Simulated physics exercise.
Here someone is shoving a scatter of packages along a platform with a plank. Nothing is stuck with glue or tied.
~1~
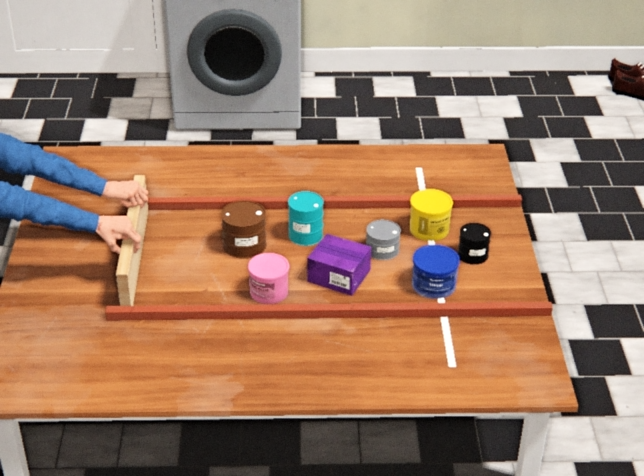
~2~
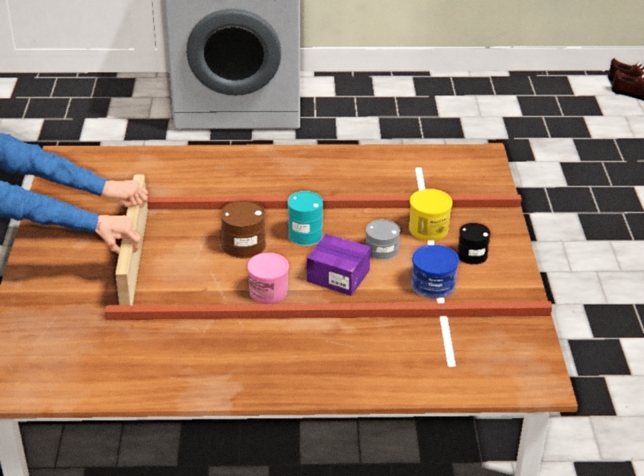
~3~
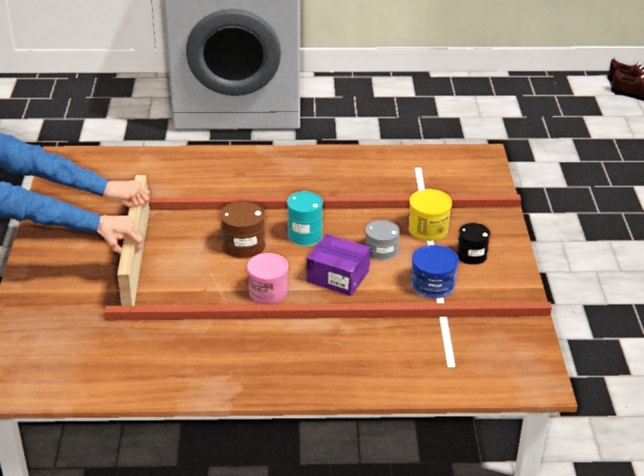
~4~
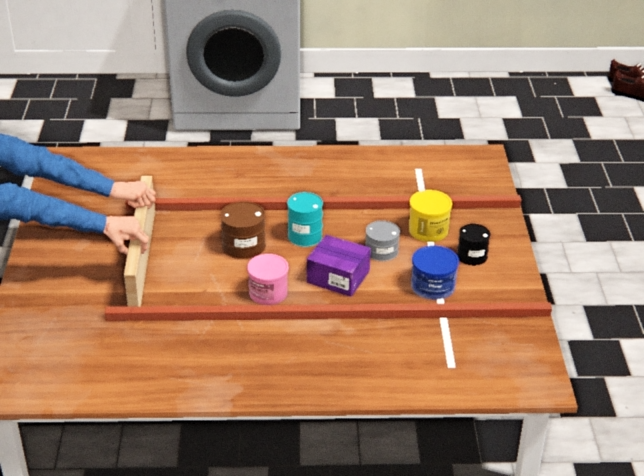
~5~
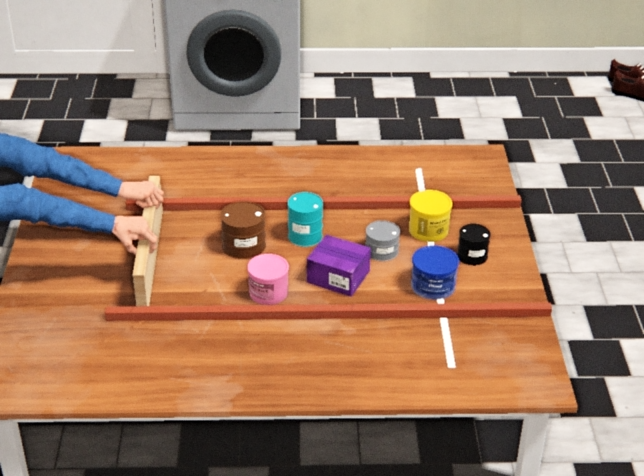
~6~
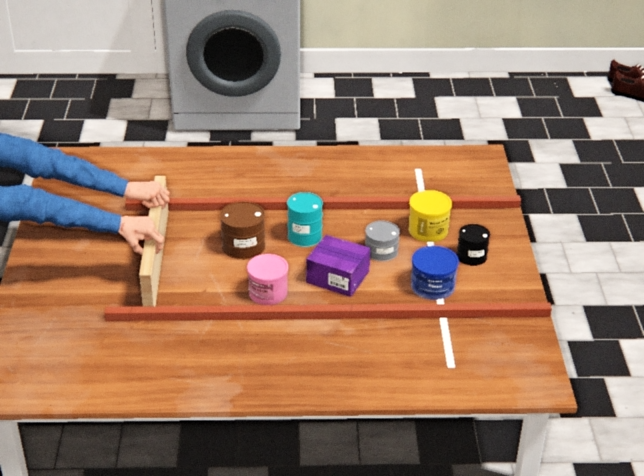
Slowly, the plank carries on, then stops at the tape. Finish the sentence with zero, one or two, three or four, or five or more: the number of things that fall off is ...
The number of things that fall off is zero.
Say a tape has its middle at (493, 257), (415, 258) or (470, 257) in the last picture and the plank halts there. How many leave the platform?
Tallies in the order asked: 4, 0, 1.
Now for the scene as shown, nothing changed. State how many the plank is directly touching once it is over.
At rest, 3 are in contact.
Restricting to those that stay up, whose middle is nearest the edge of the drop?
Foremost, the black canister.
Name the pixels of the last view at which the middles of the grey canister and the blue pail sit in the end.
Grey canister: About (491, 240); blue pail: About (508, 283).
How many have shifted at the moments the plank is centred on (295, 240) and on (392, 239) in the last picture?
First 4 and then 8.
Soon after, none off yet; black canister at rest near (473, 245); yellow pail at rest near (430, 217); blue pail at rest near (434, 273).
Then, none off yet; black canister at rest near (473, 245); yellow pail moving near (432, 215); blue pail moved about its own width near (464, 281).
At rest, the number that fall off is zero.
